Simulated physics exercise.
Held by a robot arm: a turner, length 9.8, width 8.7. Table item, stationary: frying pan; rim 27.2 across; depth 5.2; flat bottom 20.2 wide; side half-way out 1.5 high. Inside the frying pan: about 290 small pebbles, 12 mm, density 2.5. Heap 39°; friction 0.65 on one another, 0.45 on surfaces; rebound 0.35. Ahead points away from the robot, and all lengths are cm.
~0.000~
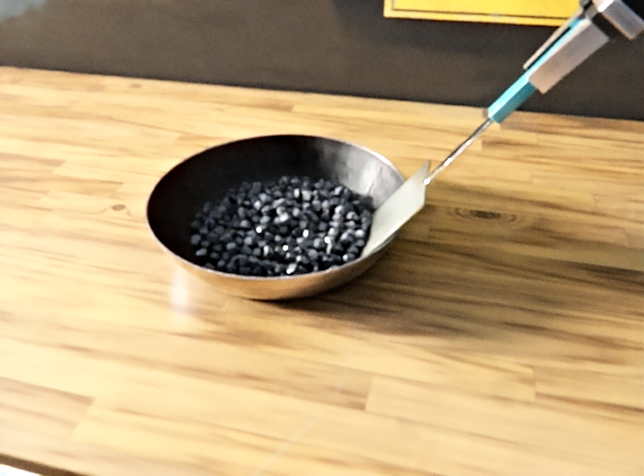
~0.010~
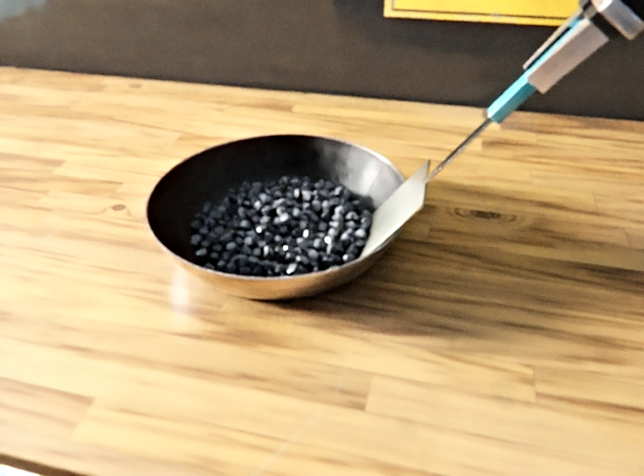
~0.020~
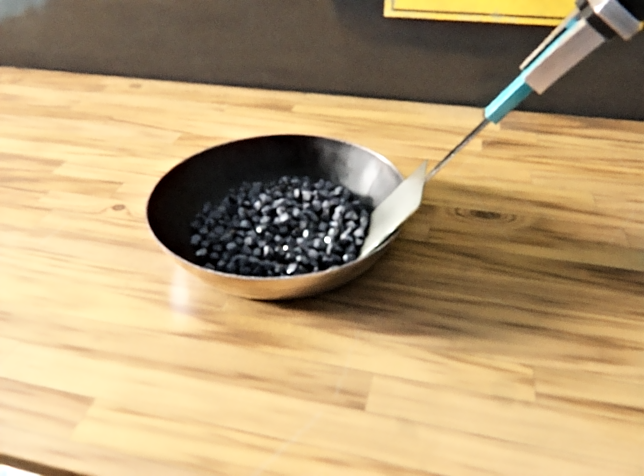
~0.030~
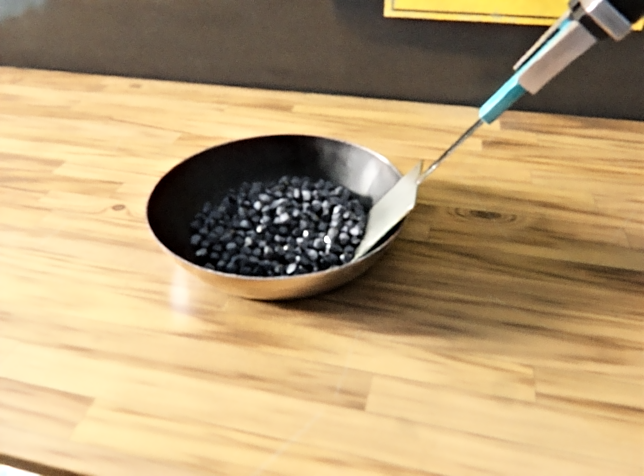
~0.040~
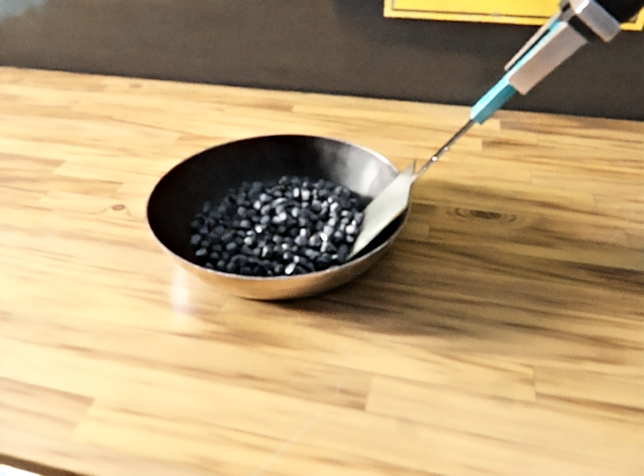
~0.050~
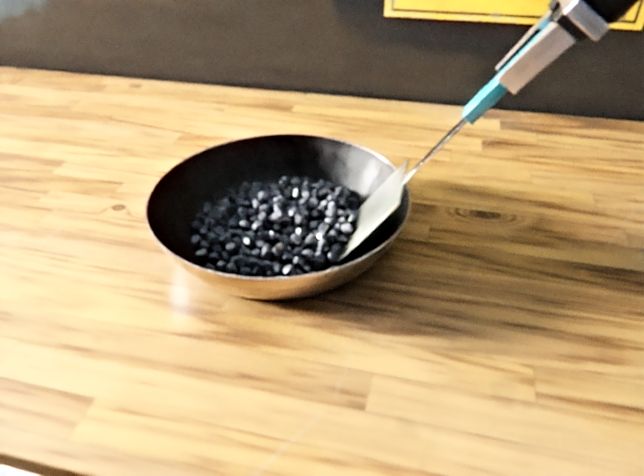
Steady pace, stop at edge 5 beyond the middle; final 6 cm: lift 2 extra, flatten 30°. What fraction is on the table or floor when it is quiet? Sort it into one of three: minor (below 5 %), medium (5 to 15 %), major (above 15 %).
Minor, below 5 %.
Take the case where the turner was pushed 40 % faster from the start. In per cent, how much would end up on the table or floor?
Then roughly 0 percent.
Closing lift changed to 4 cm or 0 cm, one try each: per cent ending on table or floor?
I'd put it near 0 in a hundred, then near 0 in a hundred.
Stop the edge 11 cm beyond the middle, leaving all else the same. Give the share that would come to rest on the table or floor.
In that case about 30 percent ends on the table or floor.
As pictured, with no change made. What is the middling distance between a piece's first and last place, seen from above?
About 6 cm.
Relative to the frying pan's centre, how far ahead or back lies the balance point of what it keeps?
The balance point lies close to 6.0 cm ahead.
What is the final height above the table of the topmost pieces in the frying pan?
Some 5.5 cm above the table.
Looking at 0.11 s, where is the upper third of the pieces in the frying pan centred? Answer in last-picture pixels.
Roughly pixel (258, 213).
By 0.11 s, sloping 55°, highest piece 4 above the table; 291 in the frying pan.
By 0.17 s, sloping 43°, highest piece 4 above the table; 291 in the frying pan.
By 0.40 s, sloping 25°, highest piece 5 above the table; 291 in the frying pan.
By 1.45 s, sloping 25°, highest piece 5 above the table; 291 in the frying pan.
Final count, 291 in the frying pan. That is 0 % on the table or floor.
